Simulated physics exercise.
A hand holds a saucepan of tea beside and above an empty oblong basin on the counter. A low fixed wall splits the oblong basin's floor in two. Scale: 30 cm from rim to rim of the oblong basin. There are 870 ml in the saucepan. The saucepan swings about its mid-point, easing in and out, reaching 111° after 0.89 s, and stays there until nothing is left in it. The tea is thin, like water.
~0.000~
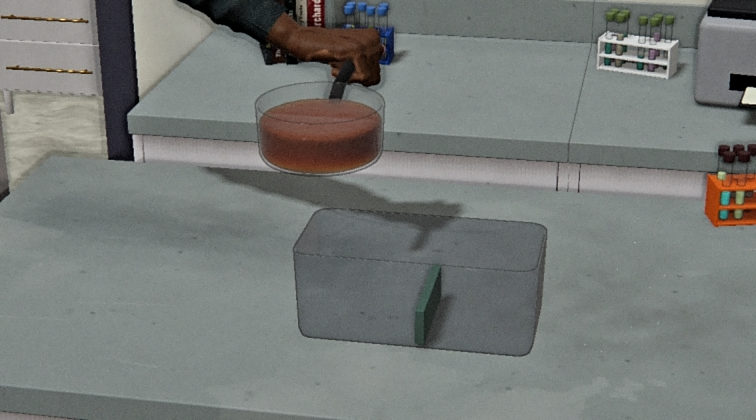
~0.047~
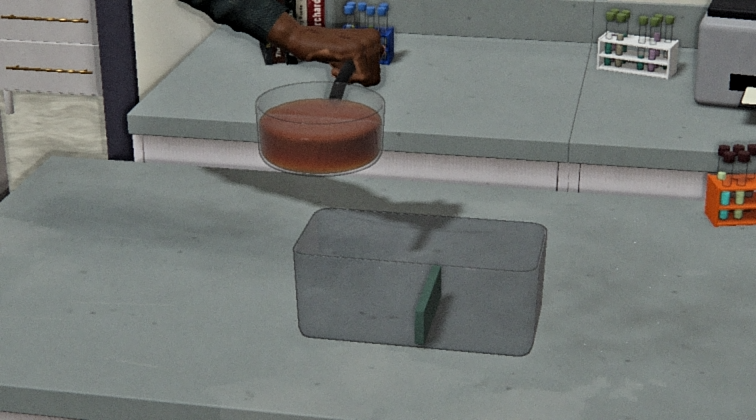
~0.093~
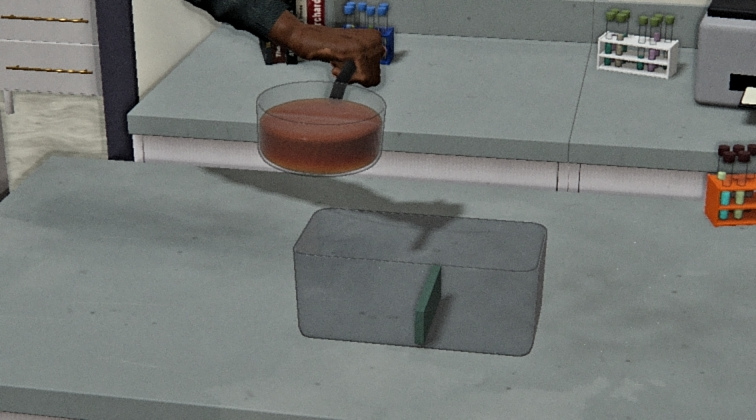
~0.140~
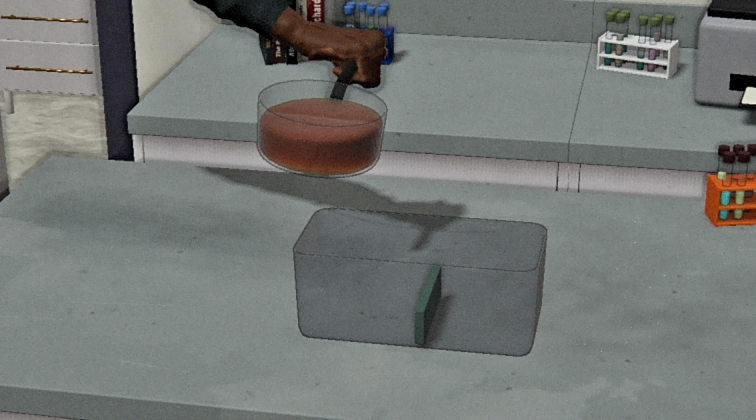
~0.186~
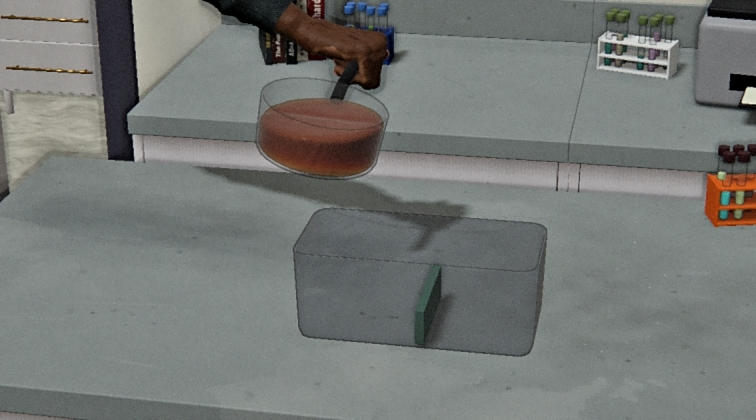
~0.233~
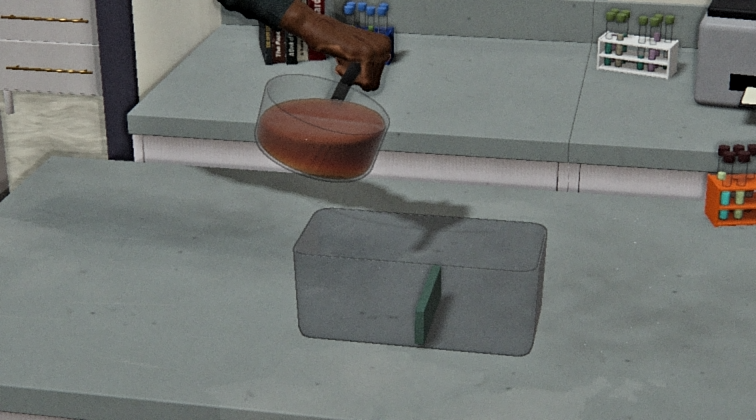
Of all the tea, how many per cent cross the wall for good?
Roughly 42 per cent is past the wall.
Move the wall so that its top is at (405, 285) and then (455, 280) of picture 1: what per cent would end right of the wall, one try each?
In turn about 65 and 5 per cent.
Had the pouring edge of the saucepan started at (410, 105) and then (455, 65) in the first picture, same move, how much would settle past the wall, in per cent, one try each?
In turn about 65 and 80 per cent.
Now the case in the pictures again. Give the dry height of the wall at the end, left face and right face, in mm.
Some 24 mm on the left and 28 mm on the right.
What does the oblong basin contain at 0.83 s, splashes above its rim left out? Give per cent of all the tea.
About 88 per cent.
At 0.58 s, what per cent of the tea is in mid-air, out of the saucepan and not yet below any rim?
About 42 per cent.
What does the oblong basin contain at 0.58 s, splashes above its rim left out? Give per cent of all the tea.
About 20 per cent.
By 0.58 s the tilt is 81° and 37 per cent is still to pour, 6 is left of the wall and 15 right of it.
By 0.83 s the tilt is 110° and 5 per cent is still to pour, 47 is left of the wall and 41 right of it.
By 1.10 s the tilt is 111° and 0 per cent is still to pour, 57 is left of the wall and 41 right of it.
By 1.39 s the tilt is 111° and 0 per cent is still to pour, 57 is left of the wall and 42 right of it.
At rest 57 per cent lies left of the wall, 42 right of it and 1 outside.
